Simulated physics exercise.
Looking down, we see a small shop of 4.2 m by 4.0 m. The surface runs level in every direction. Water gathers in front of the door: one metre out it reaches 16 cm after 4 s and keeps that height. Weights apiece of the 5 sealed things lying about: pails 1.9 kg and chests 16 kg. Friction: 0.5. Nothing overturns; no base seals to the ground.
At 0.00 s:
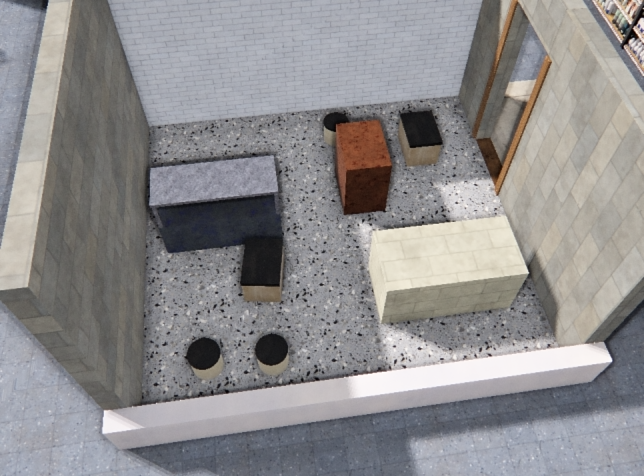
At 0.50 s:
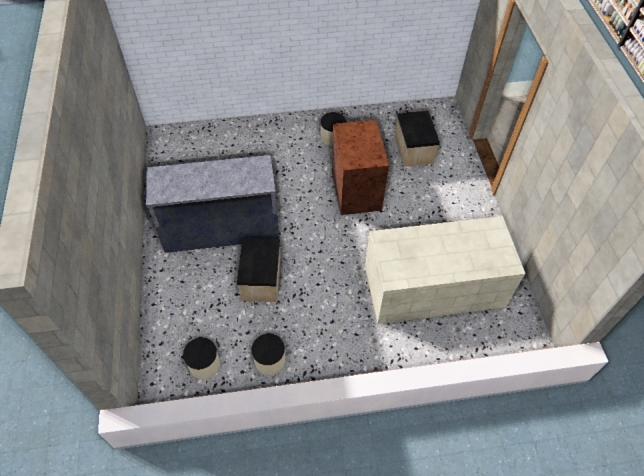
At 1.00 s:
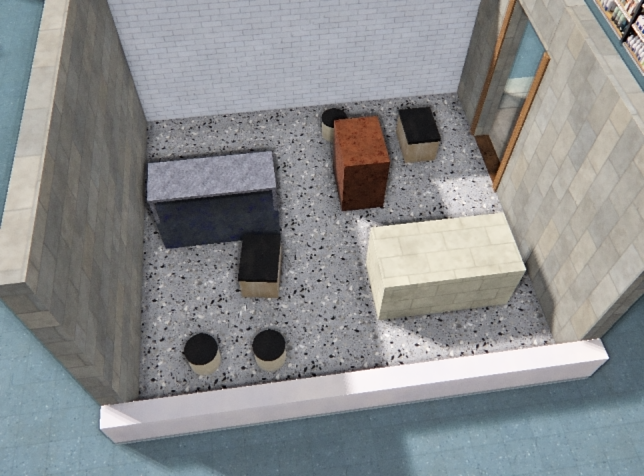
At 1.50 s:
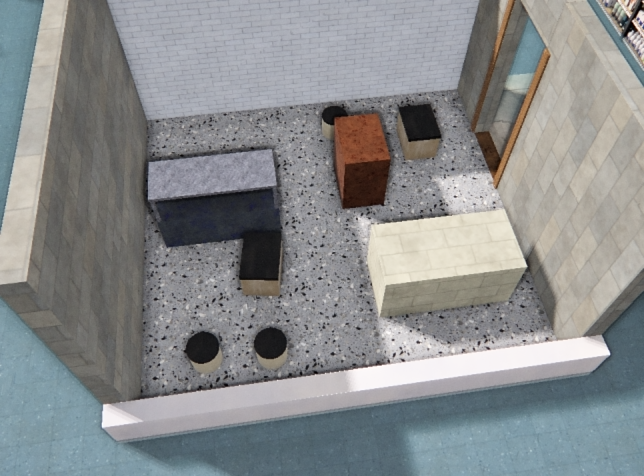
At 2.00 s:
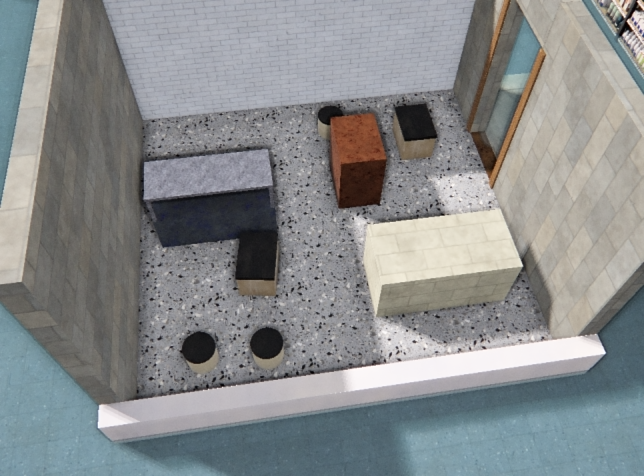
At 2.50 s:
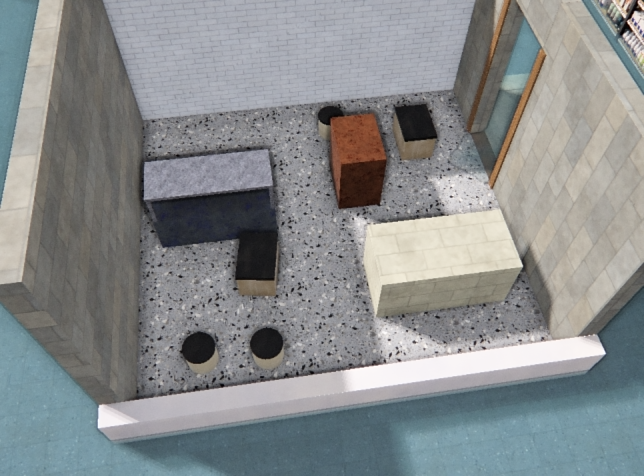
A small shop with a speckled floor, pale brick back wall and stone-tiled side walls is seen from high above, its front open behind a low white ledge. A dark block with a grey top stands left, a rust-red block and cream block right, with black-topped round pails and boxy chests between and around them. The objects stay still while the ground outside turns from grey to blue and the view shifts very slightly.
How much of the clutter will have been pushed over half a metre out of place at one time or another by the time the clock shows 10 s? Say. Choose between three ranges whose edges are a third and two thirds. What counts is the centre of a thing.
The range is the middle one, a third to two thirds.
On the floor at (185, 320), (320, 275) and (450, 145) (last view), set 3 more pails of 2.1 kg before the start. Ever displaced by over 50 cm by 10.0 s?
In order: Below the mark, above the mark, above the mark.
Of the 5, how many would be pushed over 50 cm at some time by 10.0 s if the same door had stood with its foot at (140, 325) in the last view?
That would give 3.
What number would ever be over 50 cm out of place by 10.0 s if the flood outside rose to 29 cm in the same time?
That would make 4 of them.
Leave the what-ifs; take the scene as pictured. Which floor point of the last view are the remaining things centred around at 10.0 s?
(231, 247).
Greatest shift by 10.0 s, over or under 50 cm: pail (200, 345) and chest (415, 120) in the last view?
In turn: Below the mark, above the mark.
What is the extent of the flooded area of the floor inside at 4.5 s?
Roughly 3.0 m2.
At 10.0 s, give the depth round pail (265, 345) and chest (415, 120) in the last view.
Roughly 3 and 5 cm.
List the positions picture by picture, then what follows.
A pail at (203, 353) rests on the ground; a pail at (272, 349) rests on the ground; 0.0 m2 under water; 0 of 5 have shifted, in the first frame.
A pail at (200, 353), on the bottom; a pail at (268, 349), on the bottom; water covers 0.0 m2; 0 of 5 have shifted, in the second frame.
A pail at (201, 349) rests on the ground; a pail at (269, 345), on the bottom; 0.0 m2 under water; 0 of 5 have shifted, in the third frame.
A pail at (202, 347) rests on the ground; a pail at (270, 343), on the bottom; 0.0 m2 under water; 0 of 5 have shifted, in the fourth frame.
A pail at (199, 347) rests on the ground; a pail at (267, 343) rests on the ground; water covers 0.0 m2; 0 of 5 have shifted, in the fifth frame.
A pail at (199, 347) rests on the ground; a pail at (267, 343), on the bottom; 0.2 m2 under water; 0 of 5 have shifted, in the sixth frame.
After 3.5 s 0 of 5 are over 50 cm from their spots; 0 afloat.
After 4.5 s 0 of 5 are over 50 cm from their spots; 0 afloat.
After 7.0 s 1 of 5 are over 50 cm from their spots; 1 afloat.
After 10.0 s 2 of 5 are over 50 cm from their spots, and 2 have been at some point; 2 afloat.
